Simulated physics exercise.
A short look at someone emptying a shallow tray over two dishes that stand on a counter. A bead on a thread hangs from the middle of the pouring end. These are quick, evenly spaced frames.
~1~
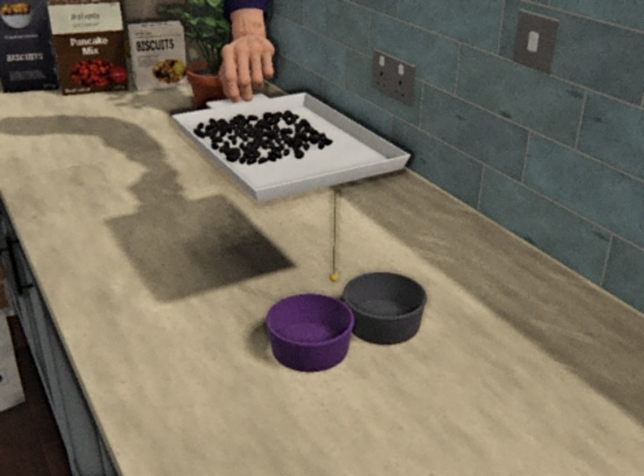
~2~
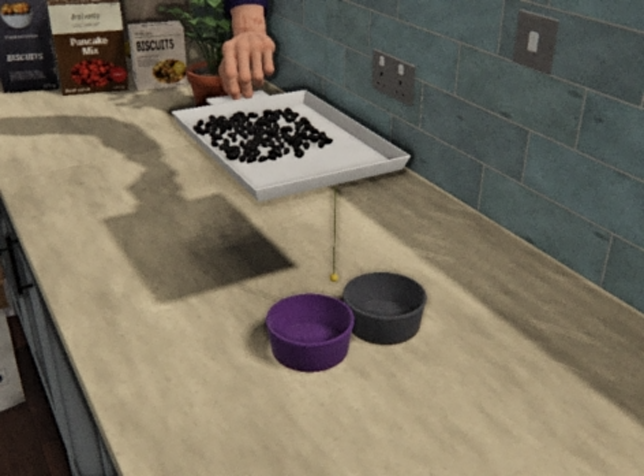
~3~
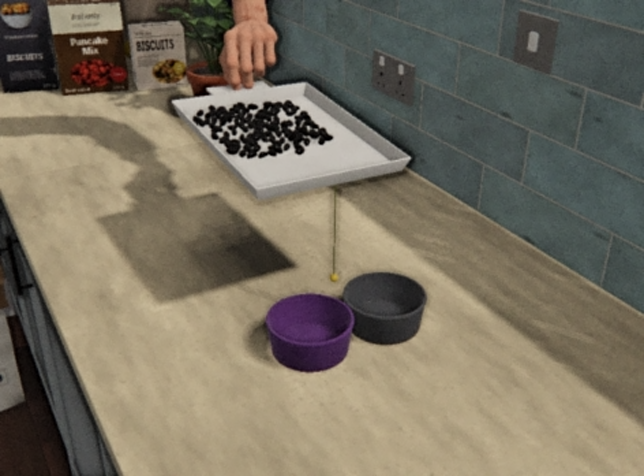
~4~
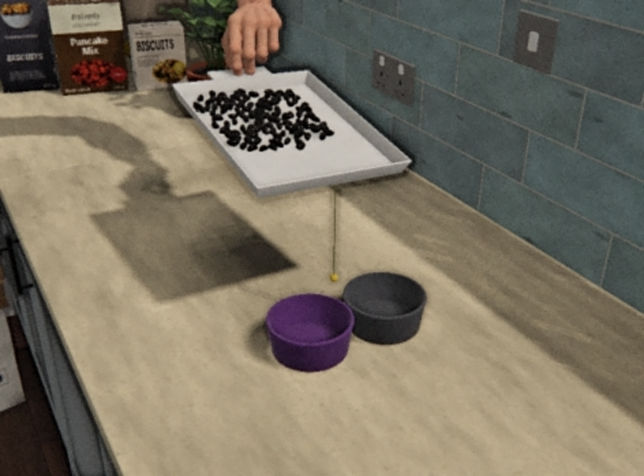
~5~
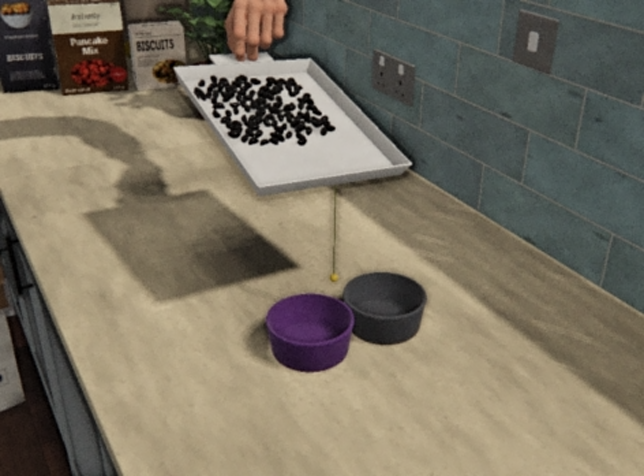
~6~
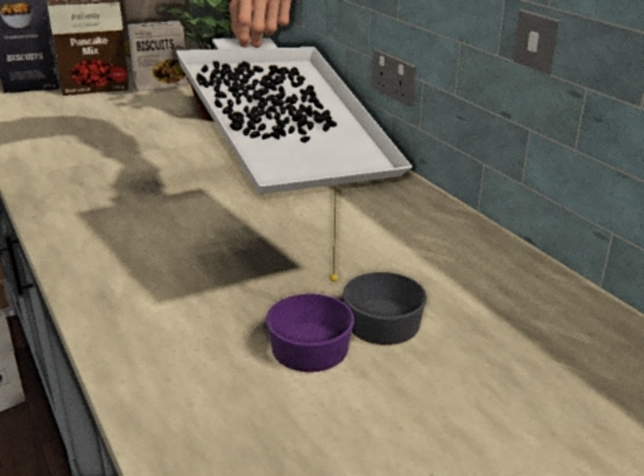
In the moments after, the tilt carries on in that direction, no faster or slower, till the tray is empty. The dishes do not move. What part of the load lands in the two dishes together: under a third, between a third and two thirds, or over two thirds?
Together they catch from one third to two thirds.
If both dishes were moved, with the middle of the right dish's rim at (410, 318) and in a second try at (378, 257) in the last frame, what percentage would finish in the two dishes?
In turn 20 and 10 in a hundred.
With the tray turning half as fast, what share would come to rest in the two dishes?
It comes to 70 per cent or so.
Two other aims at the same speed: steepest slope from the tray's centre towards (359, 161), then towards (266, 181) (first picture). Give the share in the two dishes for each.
Roughly 20 per cent, and 30 per cent.
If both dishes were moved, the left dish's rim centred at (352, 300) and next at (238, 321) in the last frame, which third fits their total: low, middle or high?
At the first place over two thirds, at the second under a third.
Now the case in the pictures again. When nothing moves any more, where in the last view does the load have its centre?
Close to (406, 318).
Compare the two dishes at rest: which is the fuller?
Fuller: The dish on the right.
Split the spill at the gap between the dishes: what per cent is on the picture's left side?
It comes to 0 per cent or so.
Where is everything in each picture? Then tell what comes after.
The first frame shows corners of the pouring end at (259, 187) and (403, 154), level; middle of the load at (259, 138), black beans; left dish at (331, 353); right dish at (407, 327); bead on its thread at (334, 278).
The second frame shows corners of the pouring end at (259, 187) and (403, 155), level; middle of the load at (259, 136).
The third frame shows corners of the pouring end at (259, 186) and (403, 157), tipped barely, lowest at the right corner; middle of the load at (259, 129).
The fourth frame shows corners of the pouring end at (261, 184) and (404, 159), tipped a little, lowest at the right corner; middle of the load at (260, 120).
The fifth frame shows corners of the pouring end at (262, 183) and (405, 162), tipped a little, lowest at the right corner; middle of the load at (262, 110).
The sixth frame shows corners of the pouring end at (263, 181) and (405, 164), tipped clearly, lowest at the right corner; middle of the load at (264, 101); left dish at (331, 353); right dish at (407, 327).
Soon, tray tipped steeply; about two thirds on the tray; a stray few in the right dish; about a quarter in the air.
A while on, tray tipped past a quarter turn; a stray few on the tray; a small part in the left dish; about a third in the right dish; about a third outside both; a small part in the air.
Towards the end, tray tipped past a quarter turn; a small part in the left dish; about half in the right dish; about half outside both.
Finally, tray tipped past a quarter turn; a small part in the left dish; about half in the right dish; about half outside both.
